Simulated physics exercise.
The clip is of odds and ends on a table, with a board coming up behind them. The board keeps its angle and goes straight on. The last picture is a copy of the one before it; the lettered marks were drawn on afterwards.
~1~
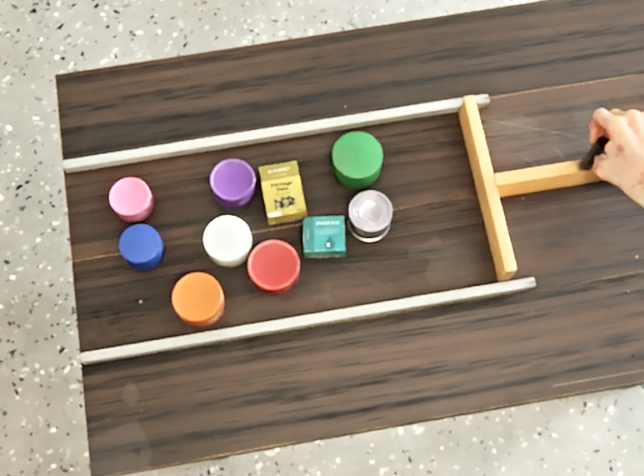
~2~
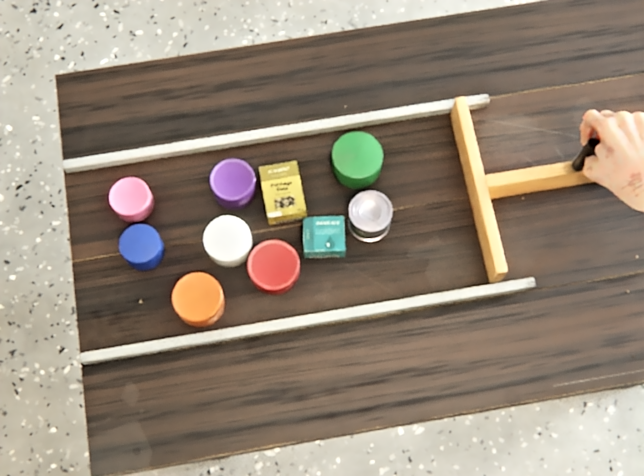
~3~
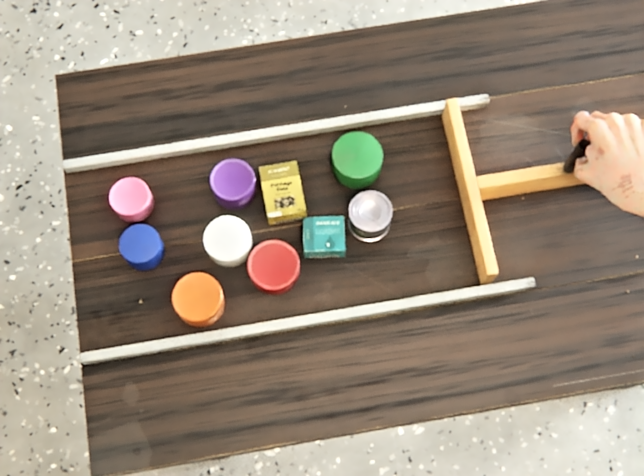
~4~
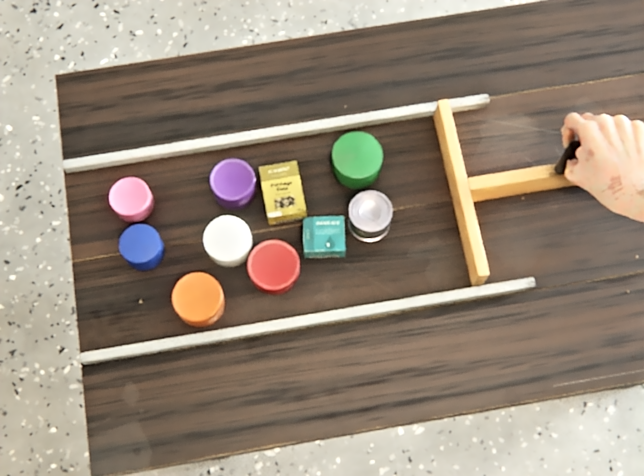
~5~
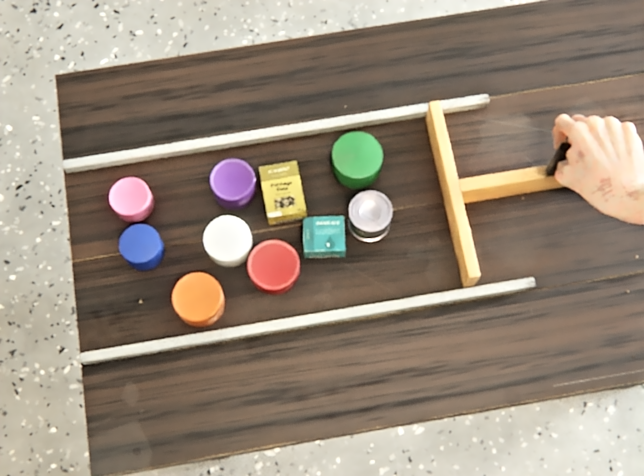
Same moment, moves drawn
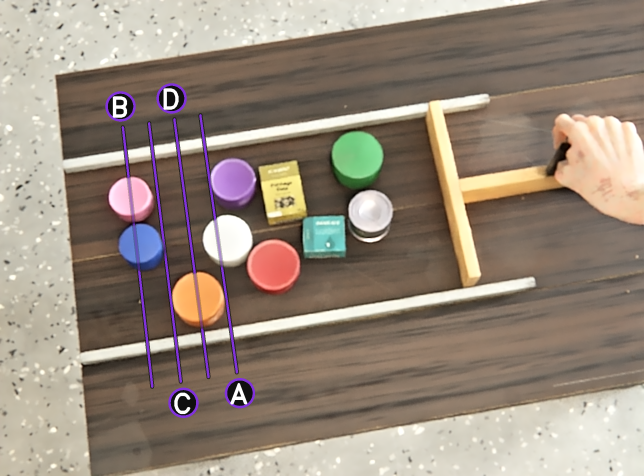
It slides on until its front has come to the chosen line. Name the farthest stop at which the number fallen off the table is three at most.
No farther than C.
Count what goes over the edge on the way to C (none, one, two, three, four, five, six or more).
Three.
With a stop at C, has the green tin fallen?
No.
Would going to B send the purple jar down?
By then, yes.
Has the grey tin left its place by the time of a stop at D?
Yes.
On the marked copy, A at (218, 238); B at (137, 251); C at (164, 247); D at (191, 242).
With C. Early on, board (350, 203); green tin (309, 167); red jar (260, 278).
Further on, board (245, 220); pink tub (118, 199); blue tin (129, 269).
At the end, board (163, 233); pink tub over the edge; blue tin over the edge; three fallen.
As for the rest, A is within the limit but short; B drops five; D is within the limit but short.
